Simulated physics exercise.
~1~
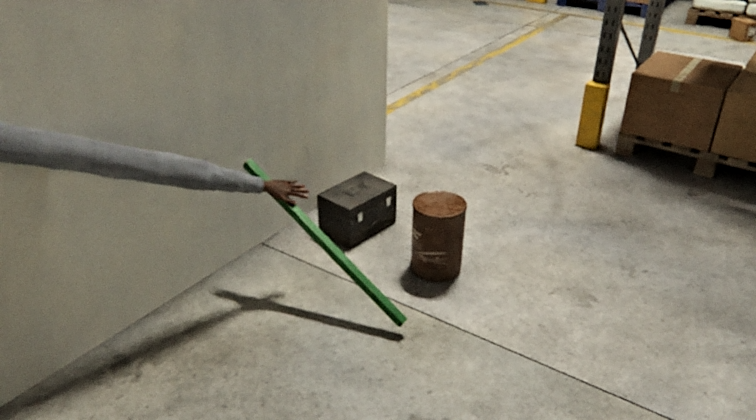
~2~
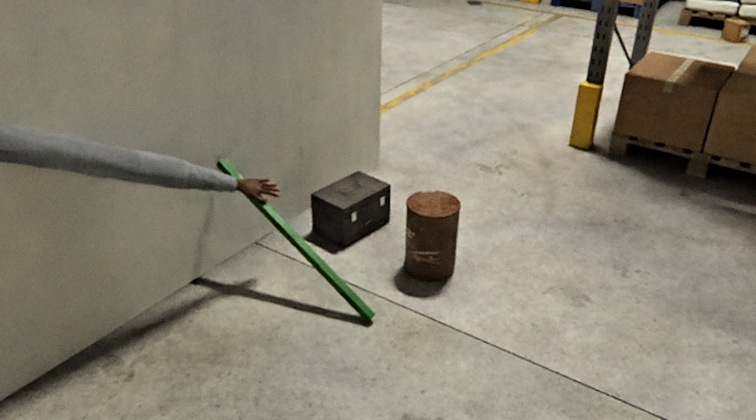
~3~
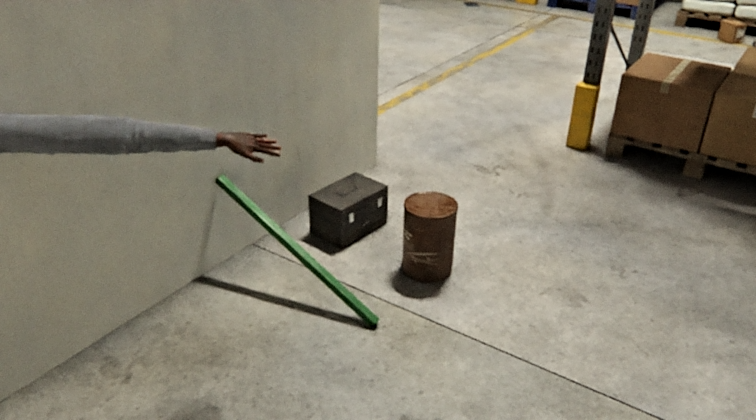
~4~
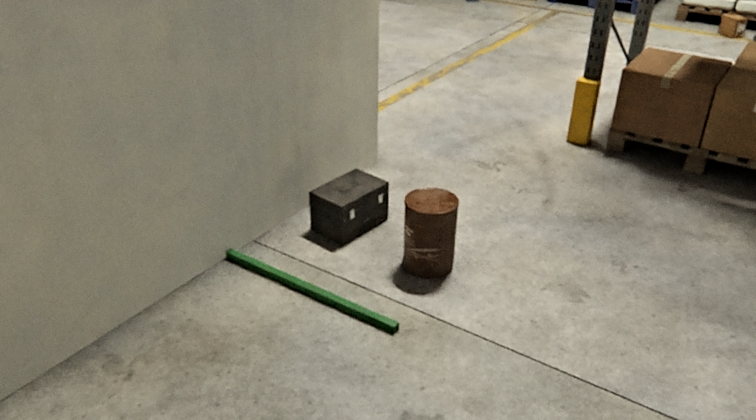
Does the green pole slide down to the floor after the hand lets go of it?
Yes, it does not stay leaning on the wall. Its foot slips outward and the pole slides down until it lies on the floor.
At the start, an arm in a grey sleeve reaches in from the left and holds a long green pole at a slant beside a pale wall, with a black toolbox and a brown cylindrical container standing nearby. The hand shifts the pole to the left, setting it leaning against the wall. Then the fingers let go and the hand draws back, while the top of the pole begins to slip down. Its foot slides out to the right across the concrete floor. Finally, the pole lies flat on the floor, the arm is gone, and the toolbox and container are still in place.
